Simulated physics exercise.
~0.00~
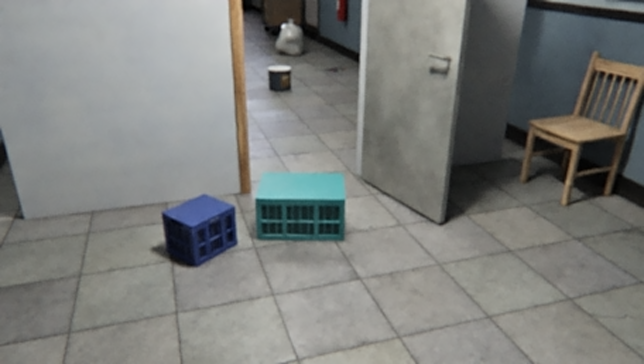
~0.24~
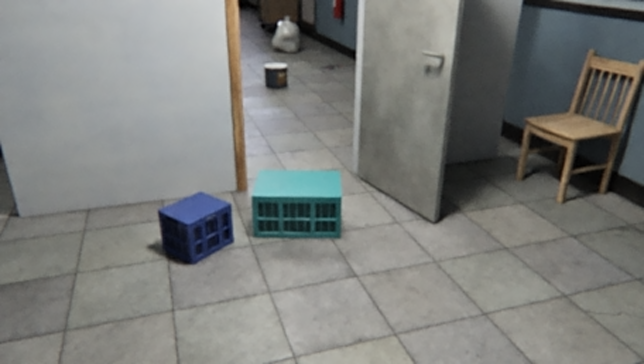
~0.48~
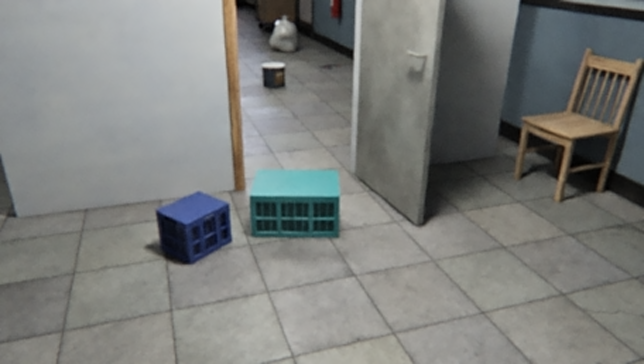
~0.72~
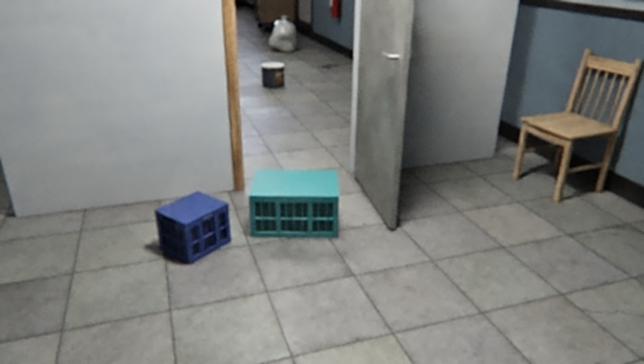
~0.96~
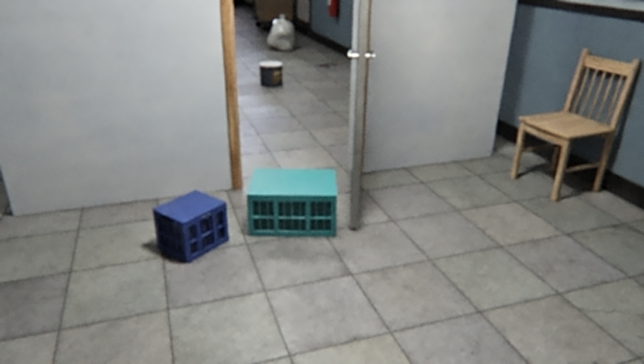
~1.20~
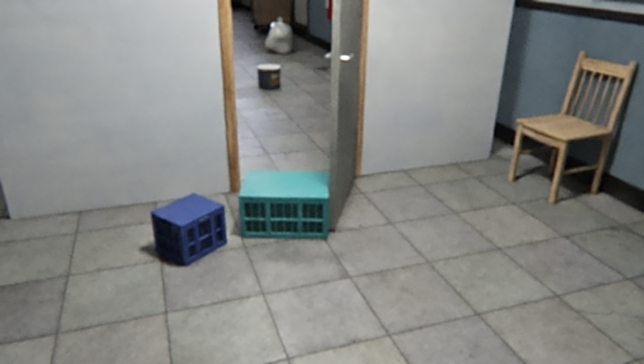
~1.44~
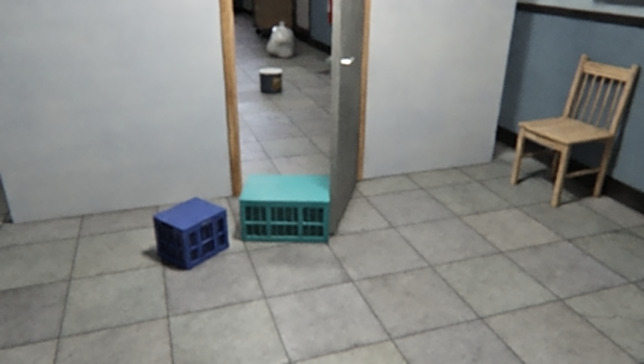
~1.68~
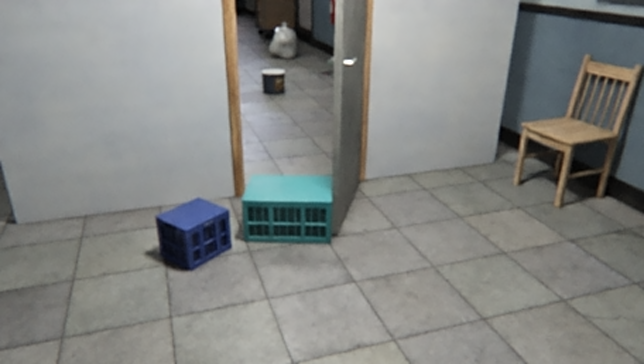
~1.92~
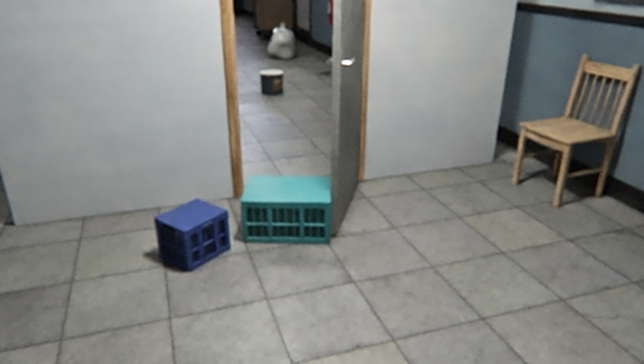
A grey door with a silver handle stands wide open into a tiled room, seen from slightly above by a gently swaying camera. A teal crate sits in front of the doorway, with a smaller blue crate to its left and a wooden chair against the blue wall at right. Beyond the opening, a bucket and a pale bag rest on the corridor floor. The door swings leftward toward the opening, turning edge-on to view, then slows and stops against the teal crate. Neither crate shifts, and the door stays partly open, blocked from shutting.
